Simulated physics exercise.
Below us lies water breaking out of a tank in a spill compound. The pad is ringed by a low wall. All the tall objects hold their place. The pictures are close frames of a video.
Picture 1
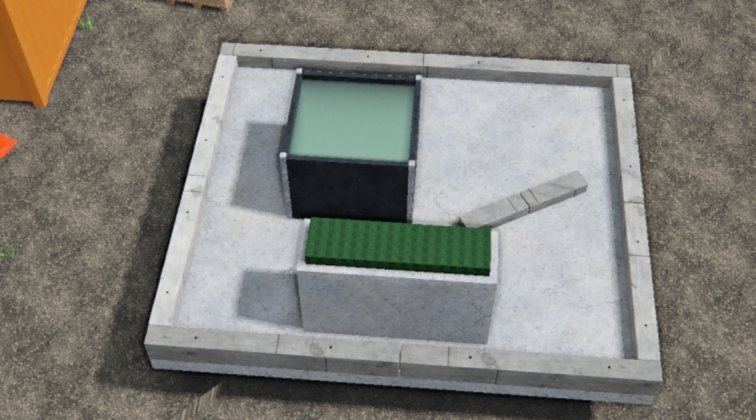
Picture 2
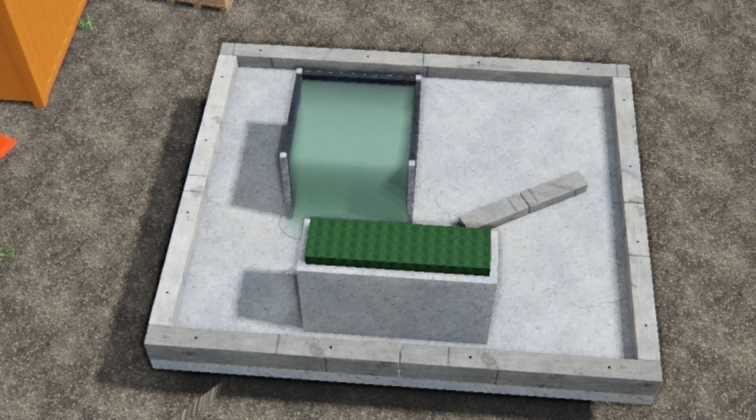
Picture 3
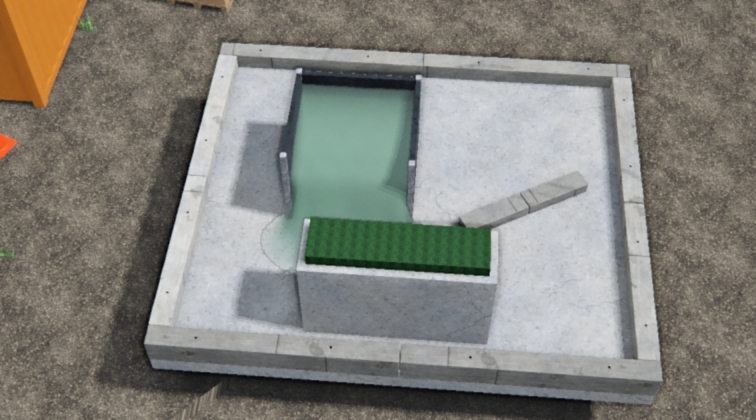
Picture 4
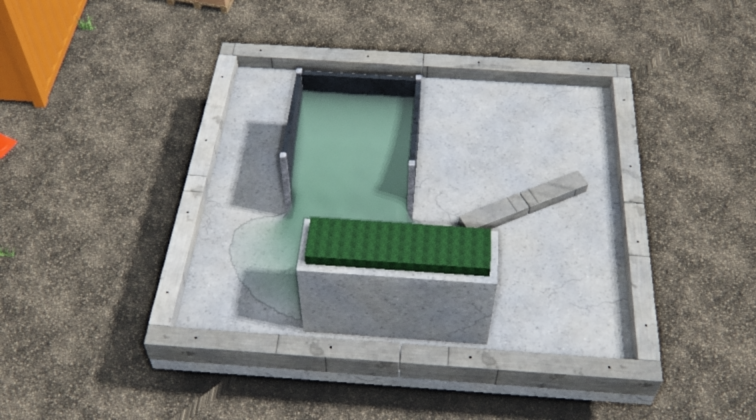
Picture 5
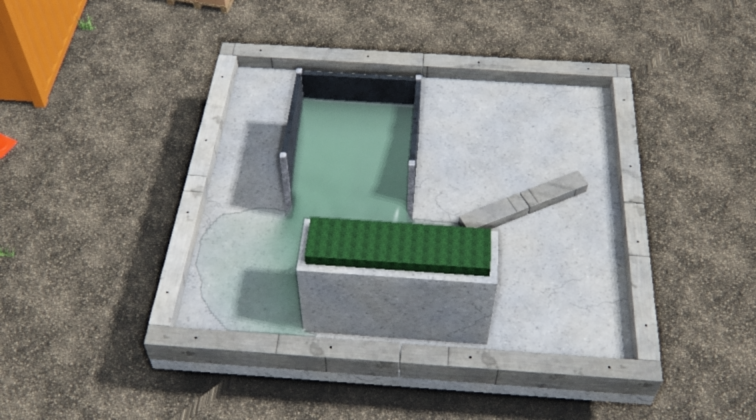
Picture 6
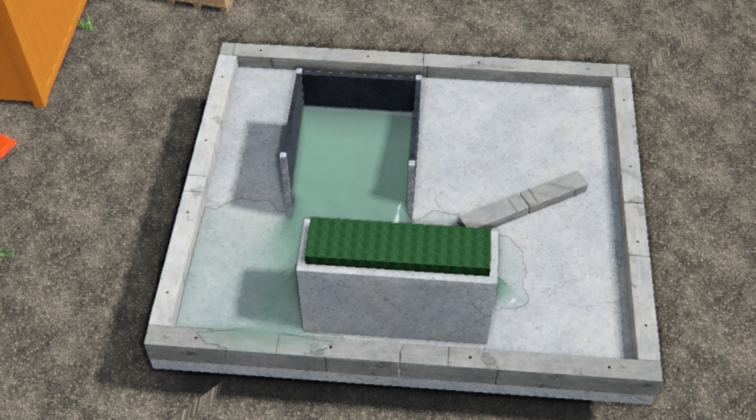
In the video, a dark-walled tank of greenish water opens at its front inside a low-walled pad, and water pours out toward a green-topped block, spreads across the left side, then appears beyond the block's right end.
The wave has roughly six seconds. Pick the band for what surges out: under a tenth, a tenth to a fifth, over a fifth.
The share lost is a tenth to a fifth.
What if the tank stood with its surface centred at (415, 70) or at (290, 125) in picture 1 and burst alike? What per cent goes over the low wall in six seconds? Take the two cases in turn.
Roughly 4 per cent, then 32 per cent.
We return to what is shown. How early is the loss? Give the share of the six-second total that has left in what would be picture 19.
Roughly 90 per cent.
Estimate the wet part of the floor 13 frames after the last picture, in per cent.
Roughly 70 per cent.
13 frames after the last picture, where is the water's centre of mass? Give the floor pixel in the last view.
Near (390, 239).
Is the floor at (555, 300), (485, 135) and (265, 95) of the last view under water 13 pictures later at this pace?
In turn: Under water, wet, no water.
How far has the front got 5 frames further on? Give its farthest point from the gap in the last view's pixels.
Around (627, 368).
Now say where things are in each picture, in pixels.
The first picture shows the open tank at (353, 122) is whole and still.
In the second picture, water pours out at (349, 202) and has run to a hidden place.
In the third picture, water pours out at (349, 202) and has run to a hidden place.
In the fourth picture, the front is at a hidden place, out from the gap at (349, 205).
In the fifth picture, water pours out at (349, 207) and has run to a hidden place.
In the sixth picture, water pours out at (349, 207) and has run to a hidden place.
A moment on, water covers 30 % of the floor; the low wall has let 1 % over.
Next, water covers 35 % of the floor; the low wall has let 4 % over.
Then, water covers 60 % of the floor; the low wall has let 13 % over.
Later, water covers 75 % of the floor; the low wall has let 15 % over.
In the end, water covers 80 % of the floor; the low wall has let 15 % over.
